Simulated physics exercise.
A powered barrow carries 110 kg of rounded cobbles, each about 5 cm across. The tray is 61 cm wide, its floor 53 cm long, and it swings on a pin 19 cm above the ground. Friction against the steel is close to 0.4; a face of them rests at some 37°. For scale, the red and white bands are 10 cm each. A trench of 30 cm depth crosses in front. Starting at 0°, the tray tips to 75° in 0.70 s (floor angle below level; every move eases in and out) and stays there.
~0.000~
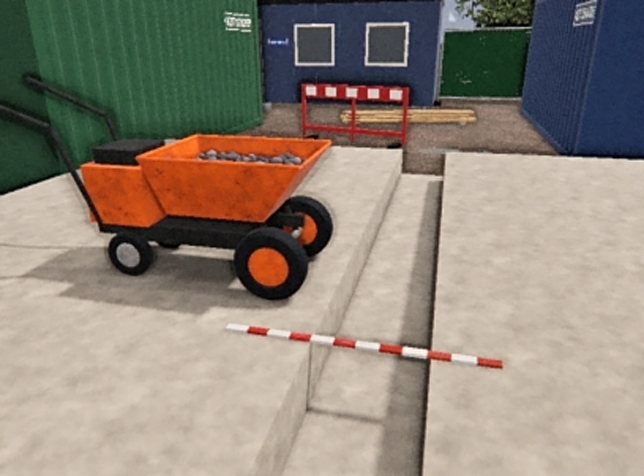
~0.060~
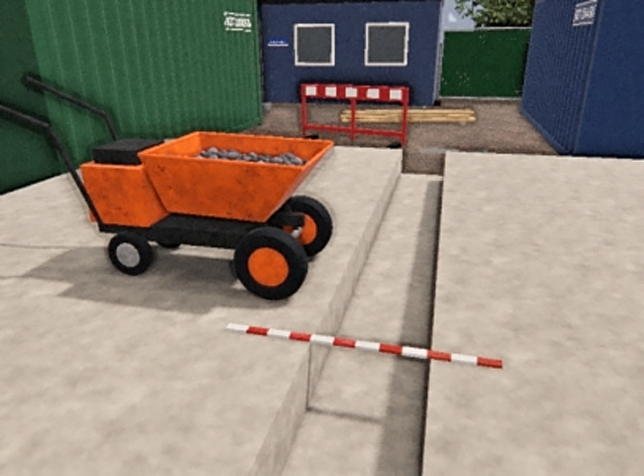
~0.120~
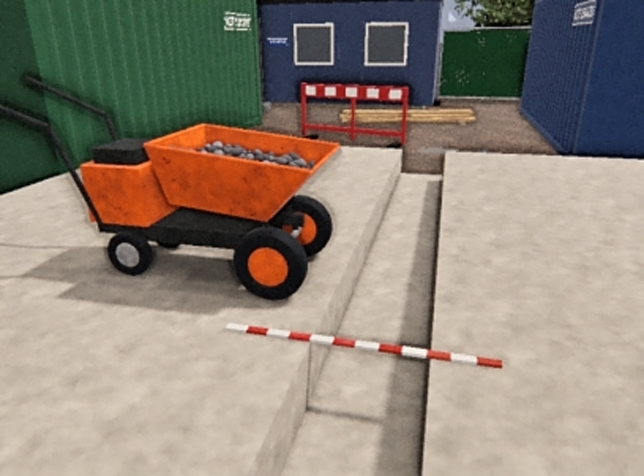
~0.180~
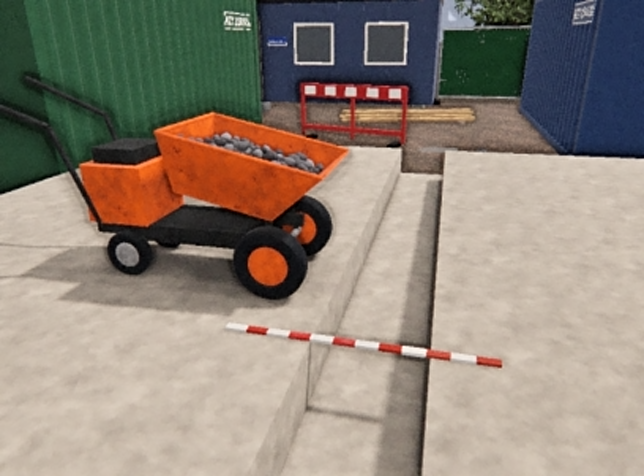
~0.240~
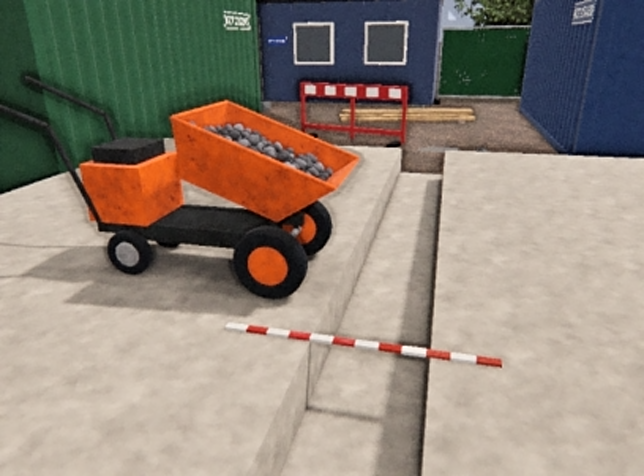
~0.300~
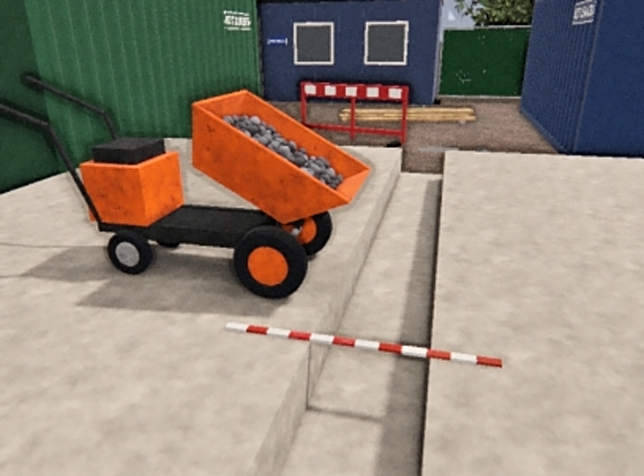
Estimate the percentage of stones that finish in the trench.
Some 69 per cent of it.
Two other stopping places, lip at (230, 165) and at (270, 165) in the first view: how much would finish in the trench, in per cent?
About 100 and 100 per cent.
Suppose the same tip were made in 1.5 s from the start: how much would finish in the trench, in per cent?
Then about 85 per cent.
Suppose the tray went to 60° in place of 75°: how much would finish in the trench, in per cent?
It would be near 50 per cent.
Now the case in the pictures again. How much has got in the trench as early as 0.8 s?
Some 30 per cent.
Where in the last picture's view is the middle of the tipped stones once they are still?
Near (418, 322).
After 0.5 s the floor is at 63°; 100 % in the tray; the foremost stones are at (370, 230).
After 0.8 s the floor is at 75°; 69 % in the tray, 28 % in the trench, 4 % past the trench; the foremost stones are at (451, 302).
After 1.1 s the floor is at 75°; 14 % in the tray, 55 % in the trench, 31 % past the trench; the foremost stones are at (575, 292).
After 3.1 s the floor is at 75°; 0 % in the tray, 69 % in the trench, 31 % past the trench; the foremost stones are past the picture's edge.
